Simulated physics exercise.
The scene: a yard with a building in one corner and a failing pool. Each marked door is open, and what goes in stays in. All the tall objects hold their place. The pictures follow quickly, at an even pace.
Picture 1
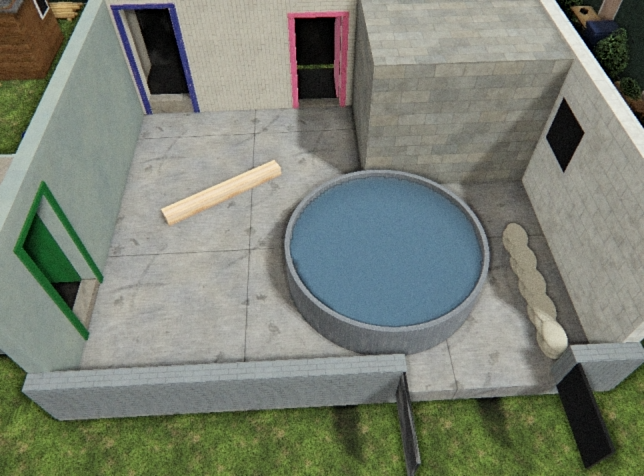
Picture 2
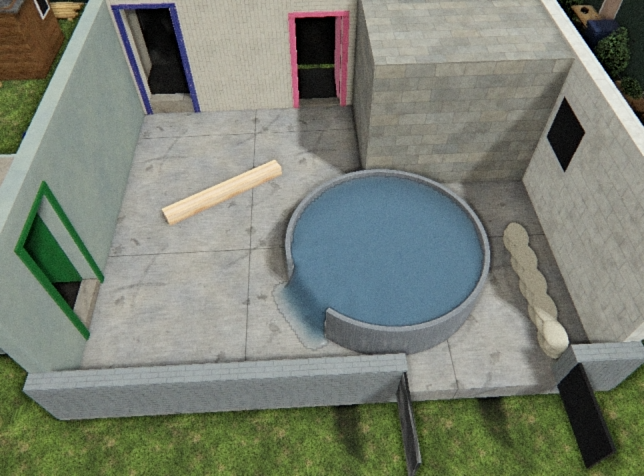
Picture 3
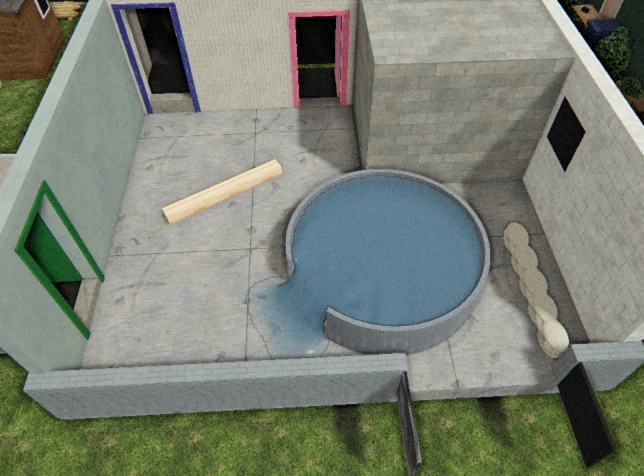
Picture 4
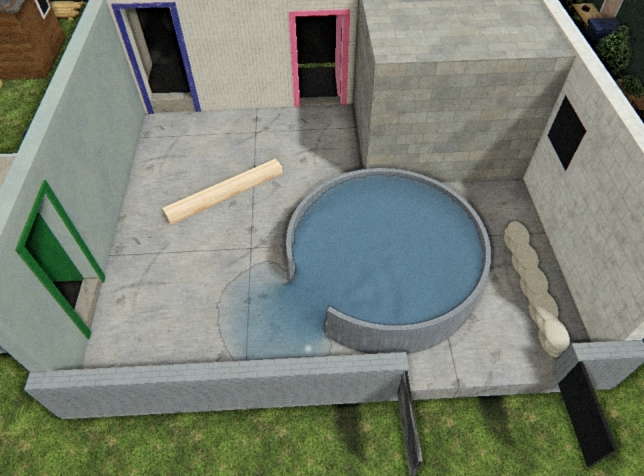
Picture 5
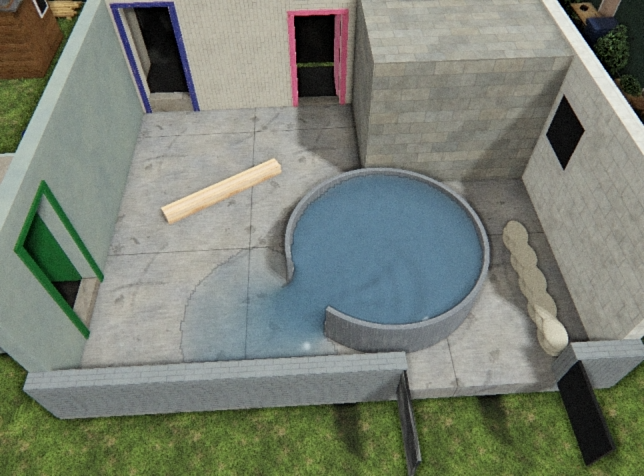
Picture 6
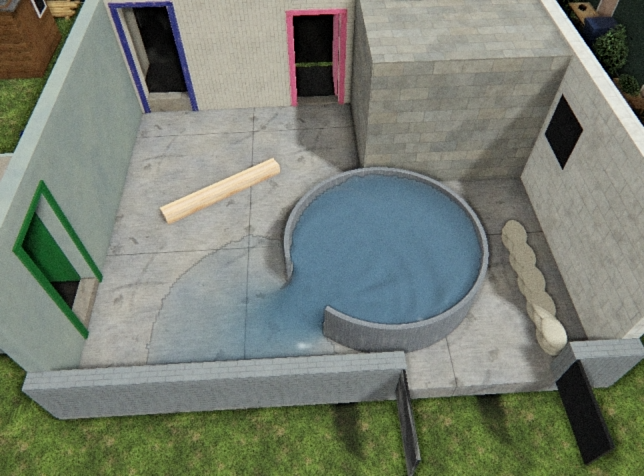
A round pool opens at its front left, and water spreads leftward across the gray floor.
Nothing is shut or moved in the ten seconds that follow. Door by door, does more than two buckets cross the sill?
In the end: The pink door lets in a lot; the green door lets in a lot; the blue door admits no more than that.
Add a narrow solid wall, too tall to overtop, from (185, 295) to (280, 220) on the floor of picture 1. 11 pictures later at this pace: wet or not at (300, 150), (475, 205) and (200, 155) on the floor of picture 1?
As listed: Clear, not flooded, dry.
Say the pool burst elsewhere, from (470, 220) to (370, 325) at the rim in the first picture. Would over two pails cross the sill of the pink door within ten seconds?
In short: The pink one stays under.
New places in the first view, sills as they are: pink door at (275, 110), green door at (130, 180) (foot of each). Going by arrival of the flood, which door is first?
I say the green one.
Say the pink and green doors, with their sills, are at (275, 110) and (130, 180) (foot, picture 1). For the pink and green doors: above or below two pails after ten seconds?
In short: The pink door is over, the green door holds.
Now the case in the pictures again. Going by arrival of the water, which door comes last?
Last comes the pink door.
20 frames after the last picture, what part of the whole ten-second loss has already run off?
I make it 30 per cent.
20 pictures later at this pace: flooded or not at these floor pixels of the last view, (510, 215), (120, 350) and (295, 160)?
In turn: Not flooded, under water, free of water.
A moment on, water covers 25 % of the floor; the pink door not reached, the green door wet at the sill, nothing in, the blue door not reached.
Next, water covers 30 % of the floor; the pink door not reached, the green door over two buckets in, the blue door not reached.
Then, water covers 50 % of the floor; the pink door not reached, the green door far over two buckets in, the blue door wet at the sill, nothing in.
Later, water covers 80 % of the floor; the pink door wet at the sill, nothing in, the green door far over two buckets in, the blue door wet at the sill, nothing in.
In the end, water covers 90 % of the floor; the pink door far over two buckets in, the green door far over two buckets in, the blue door wet at the sill, nothing in.
